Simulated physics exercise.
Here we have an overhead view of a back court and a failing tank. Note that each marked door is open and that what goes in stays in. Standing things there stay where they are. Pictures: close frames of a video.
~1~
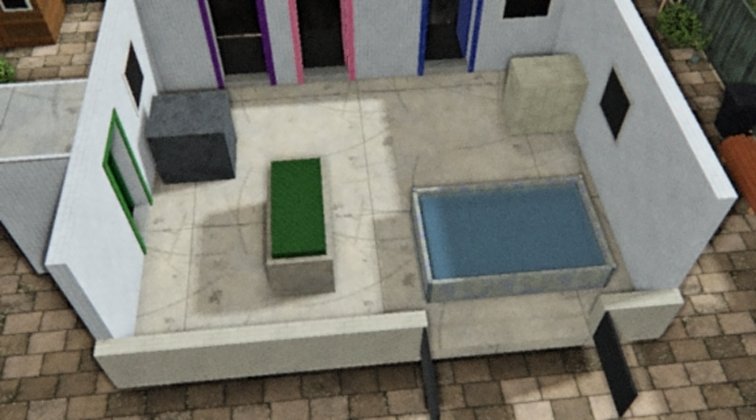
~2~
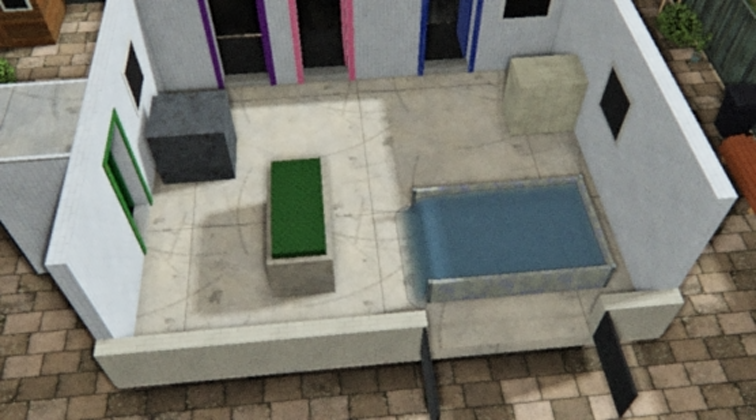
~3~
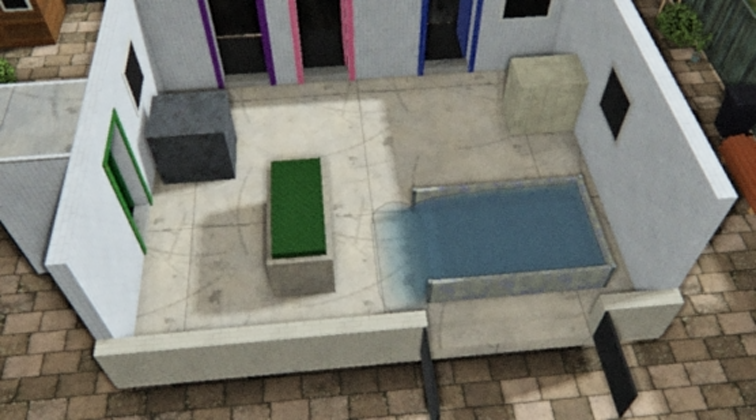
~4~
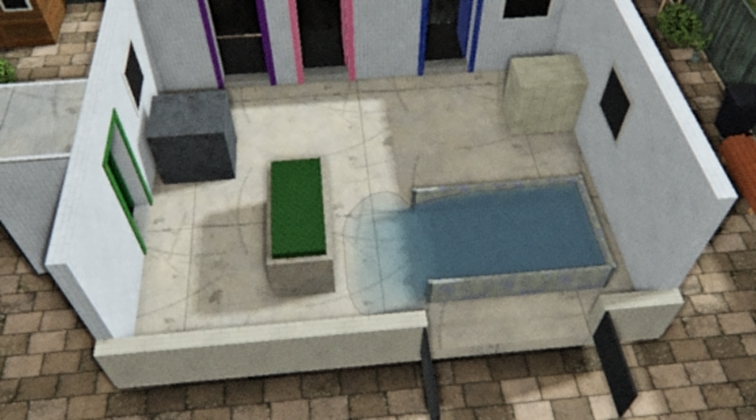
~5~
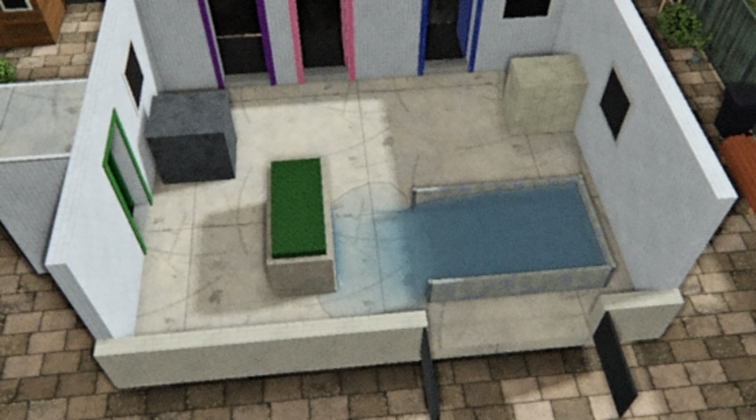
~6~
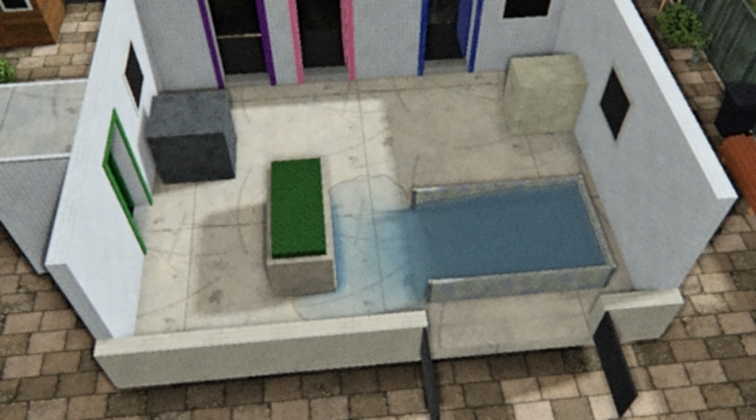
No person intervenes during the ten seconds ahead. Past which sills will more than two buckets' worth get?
As I see it, I expect the green door to see two buckets at most. I expect the pink door to see two buckets at most. I expect the blue door to see two buckets at most. I expect the purple door to see two buckets at most.
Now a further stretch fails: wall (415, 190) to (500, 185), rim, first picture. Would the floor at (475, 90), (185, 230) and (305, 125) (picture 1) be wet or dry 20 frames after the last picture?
Submerged, untouched, submerged.
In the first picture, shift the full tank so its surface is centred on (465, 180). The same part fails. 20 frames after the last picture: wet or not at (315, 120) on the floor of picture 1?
Soaked.
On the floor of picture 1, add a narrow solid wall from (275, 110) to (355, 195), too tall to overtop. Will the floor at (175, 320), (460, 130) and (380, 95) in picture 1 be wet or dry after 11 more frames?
Taking the points in turn, they are inundated, high and dry and high and dry.
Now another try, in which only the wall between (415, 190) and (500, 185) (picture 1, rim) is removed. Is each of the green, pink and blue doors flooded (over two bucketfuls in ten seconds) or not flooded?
Taking them in turn, green remains within the limit, then pink remains within the limit, then blue breaks the limit.
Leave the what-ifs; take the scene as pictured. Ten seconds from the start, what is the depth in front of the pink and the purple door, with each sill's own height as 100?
Approx. 40 % followed by 60 %.
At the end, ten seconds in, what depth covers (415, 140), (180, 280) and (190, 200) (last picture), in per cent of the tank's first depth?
My figures are about 8, 10 and 16 percent.
A moment on, water covers 15 % of the floor; the green door not reached, the pink door not reached, the blue door not reached, the purple door not reached.
Next, water covers 30 % of the floor; the green door not reached, the pink door not reached, the blue door not reached, the purple door not reached.
Then, water covers 60 % of the floor; the green door wet at the sill, nothing in, the pink door wet at the sill, nothing in, the blue door wet at the sill, nothing in, the purple door wet at the sill, nothing in.
Later, water covers 80 % of the floor; the green door wet at the sill, nothing in, the pink door wet at the sill, nothing in, the blue door wet at the sill, nothing in, the purple door wet at the sill, nothing in.
In the end, water covers 95 % of the floor; the green door under two buckets in, the pink door wet at the sill, nothing in, the blue door wet at the sill, nothing in, the purple door wet at the sill, nothing in.
